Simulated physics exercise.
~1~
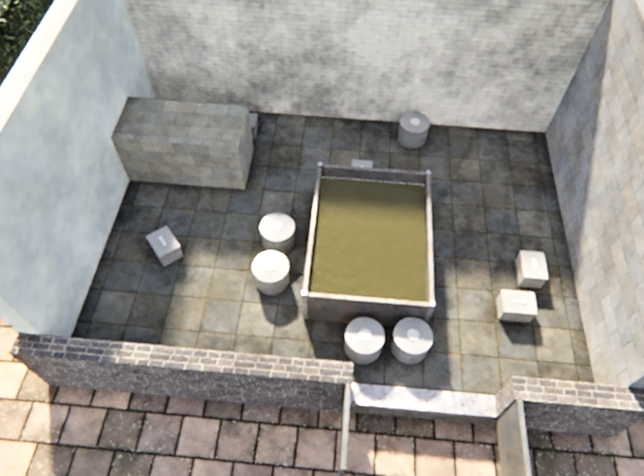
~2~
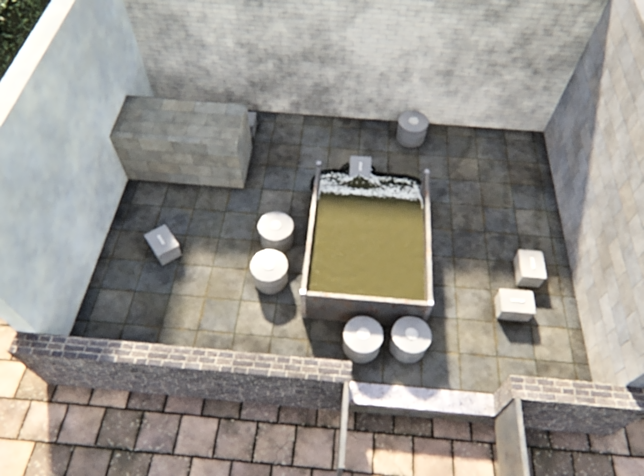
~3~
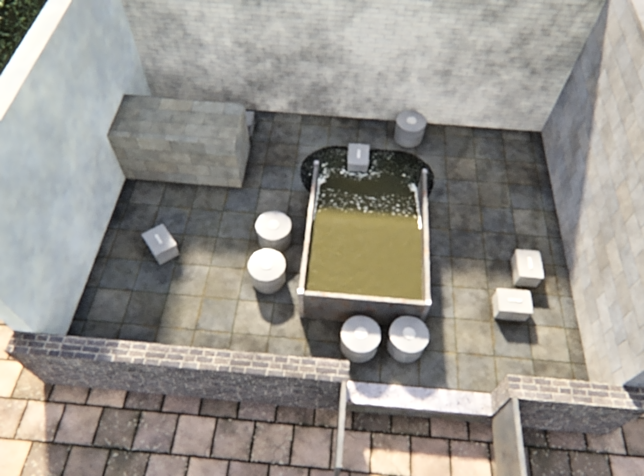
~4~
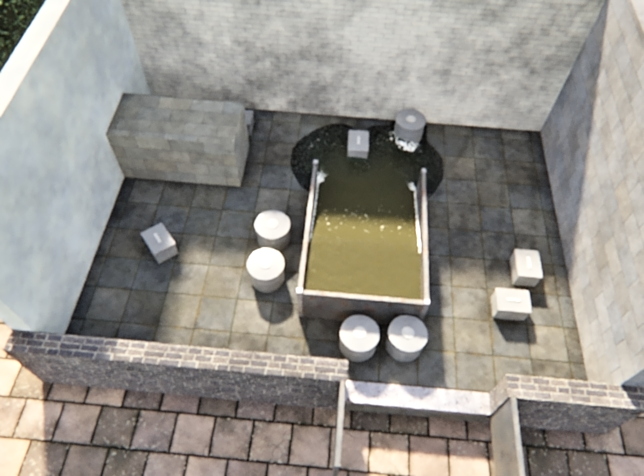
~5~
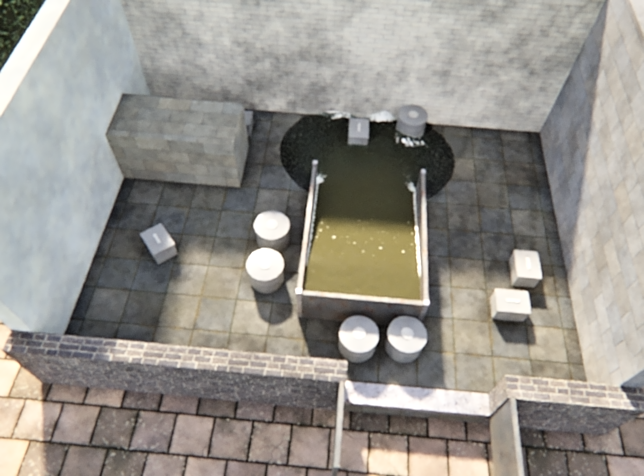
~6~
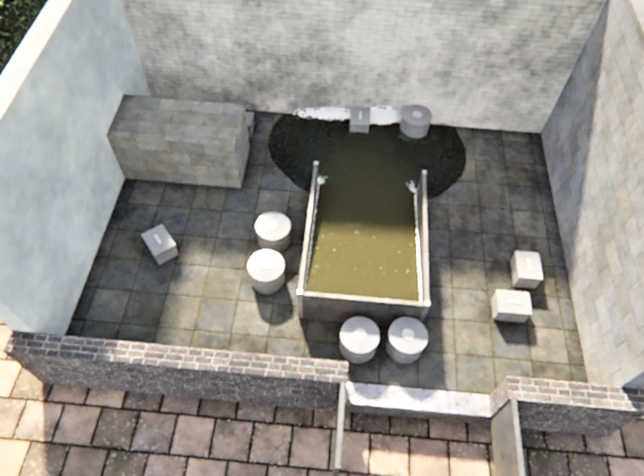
Murky water pours from a tank's far end, pushes a block back, then nudges a tub.
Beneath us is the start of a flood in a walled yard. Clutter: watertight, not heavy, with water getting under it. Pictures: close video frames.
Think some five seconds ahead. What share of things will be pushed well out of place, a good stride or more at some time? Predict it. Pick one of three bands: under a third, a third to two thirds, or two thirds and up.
Under a third.
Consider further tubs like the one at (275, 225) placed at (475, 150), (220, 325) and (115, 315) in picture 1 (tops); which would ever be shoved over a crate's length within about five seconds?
One after the other: Moved that far, under that, not that far.
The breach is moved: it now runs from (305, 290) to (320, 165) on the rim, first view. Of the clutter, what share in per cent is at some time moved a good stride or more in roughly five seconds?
Close to 50 %.
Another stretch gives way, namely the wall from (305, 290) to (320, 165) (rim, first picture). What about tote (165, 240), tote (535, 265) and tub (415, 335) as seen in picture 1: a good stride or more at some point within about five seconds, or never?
Travels that far, falls short, travels that far.
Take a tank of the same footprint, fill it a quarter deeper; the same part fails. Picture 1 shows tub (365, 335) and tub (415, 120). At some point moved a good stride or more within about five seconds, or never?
Taking them in order, didn't get there and then went the full length.
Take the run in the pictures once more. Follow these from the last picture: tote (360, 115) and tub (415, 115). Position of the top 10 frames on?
First top about at (306, 114); second top about at (545, 164).
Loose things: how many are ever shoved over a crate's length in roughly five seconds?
My tally gives 3.
A moment on, 1 of 10 are well off their spots; 2 afloat.
Next, 3 of 10 are well off their spots; 1 afloat.
Later, 3 of 10 are well off their spots; 2 afloat.
In the end, 3 of 10 are well off their spots, and 3 have been at some point; 3 afloat.
